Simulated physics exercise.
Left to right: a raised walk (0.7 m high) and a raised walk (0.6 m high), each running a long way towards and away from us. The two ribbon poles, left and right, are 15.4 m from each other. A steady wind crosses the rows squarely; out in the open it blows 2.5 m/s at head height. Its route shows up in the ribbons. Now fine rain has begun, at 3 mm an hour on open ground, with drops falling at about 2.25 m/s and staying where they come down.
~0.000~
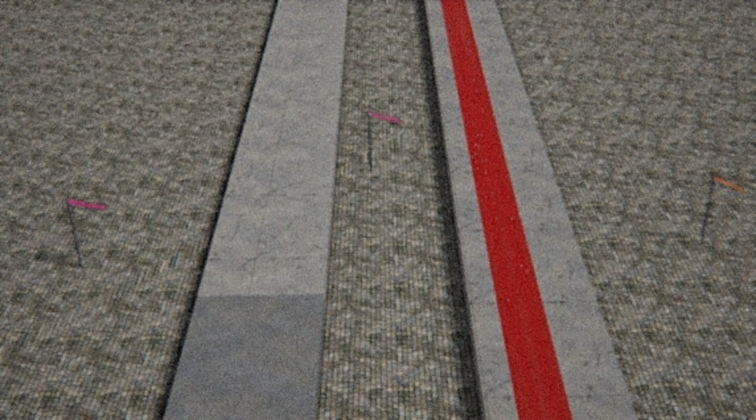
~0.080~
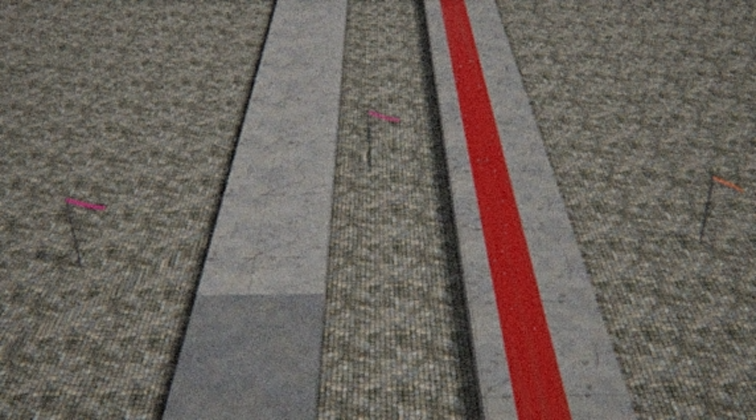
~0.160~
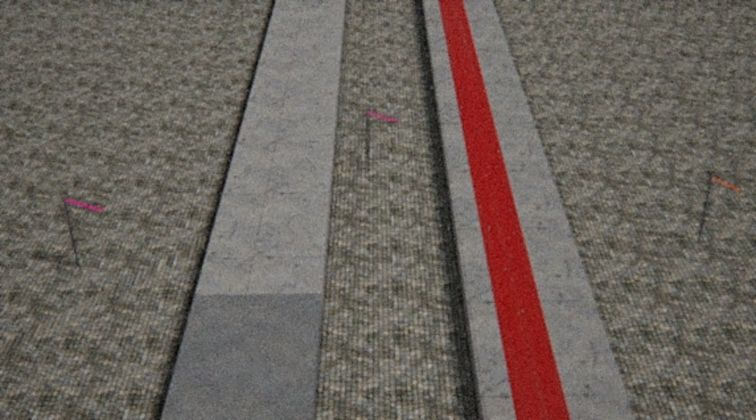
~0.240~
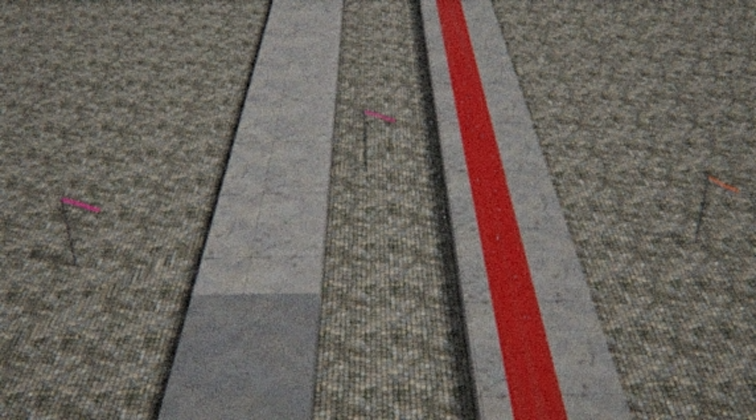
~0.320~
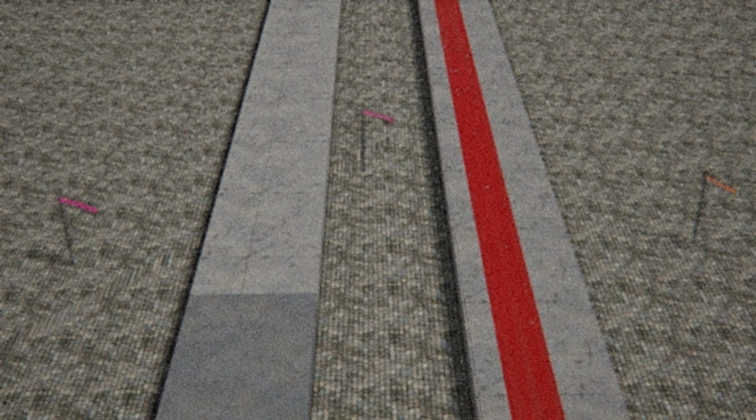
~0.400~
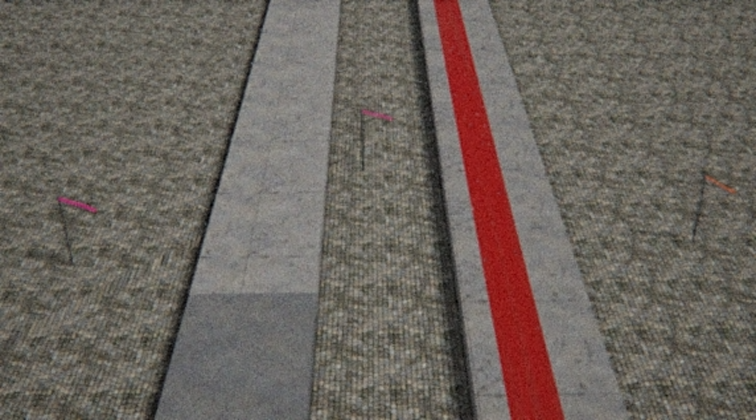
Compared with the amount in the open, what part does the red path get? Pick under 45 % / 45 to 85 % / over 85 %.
The red path gets above 85 % of the open amount.
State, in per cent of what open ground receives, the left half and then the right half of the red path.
Left roughly 100 per cent, right roughly 105 per cent.
10 minutes on, 0.5 mm on the red path, 0.5 mm in the open.
30 minutes on, 1.6 mm on the red path, 1.5 mm in the open.
60 minutes on, 3.1 mm on the red path, 3.0 mm in the open, so the red path has 104 % of the open amount; the left half of it has 100 %, the right half 107 %.
